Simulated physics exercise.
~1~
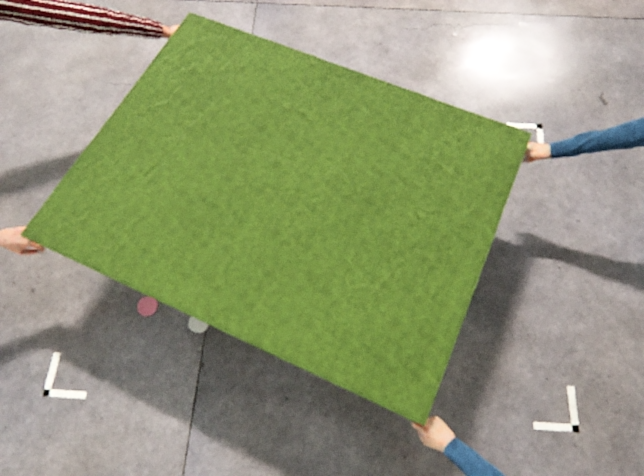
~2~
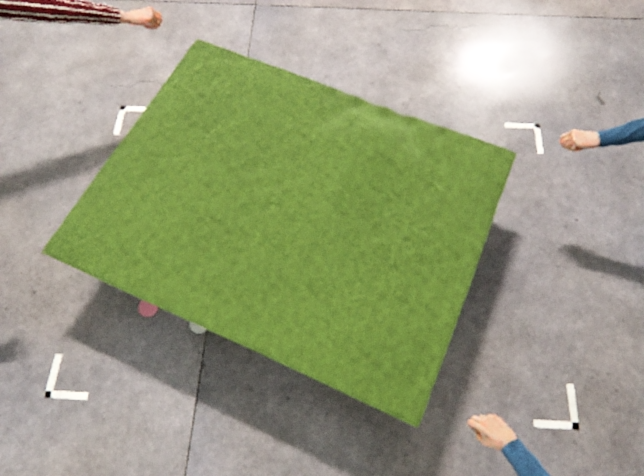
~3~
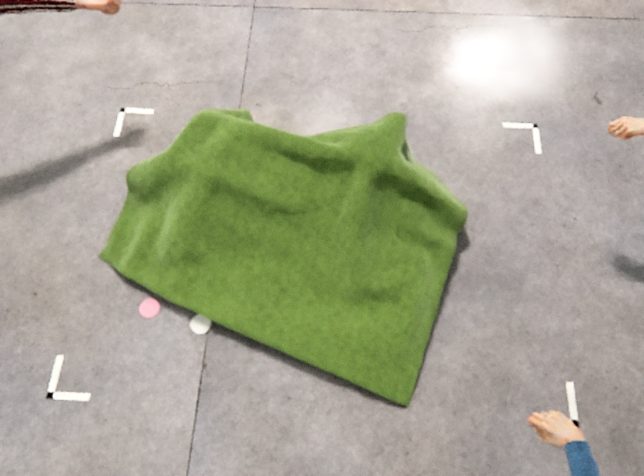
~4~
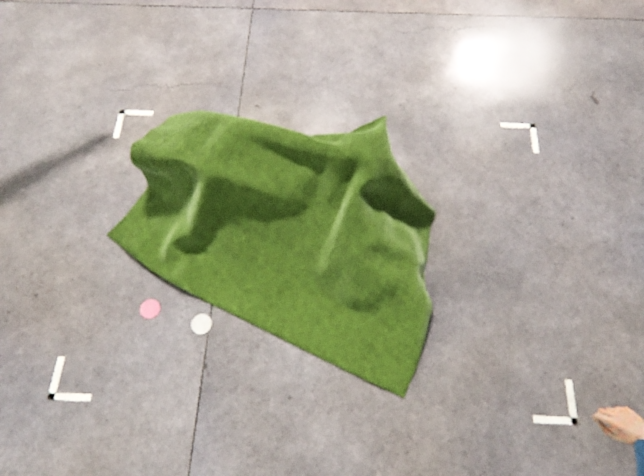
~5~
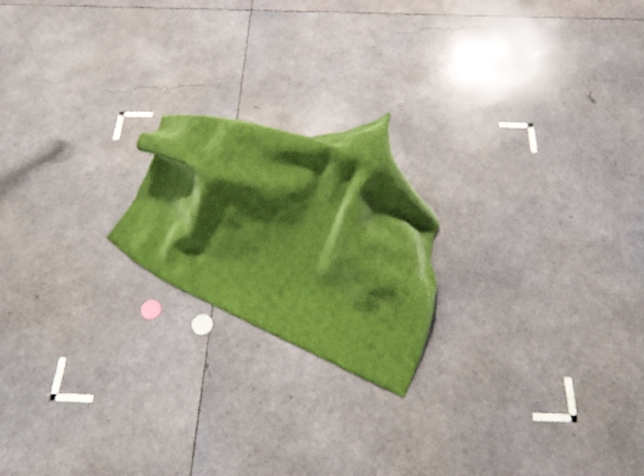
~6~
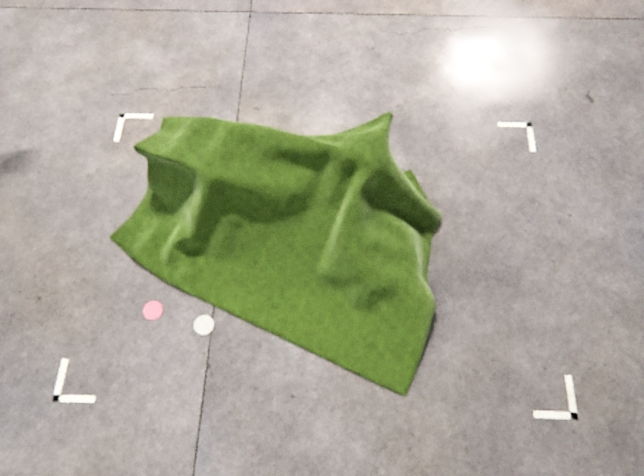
Warehouse floor with hands releasing a level green blanket, which drops and drapes over upright shapes, leaving pink and white discs uncovered.
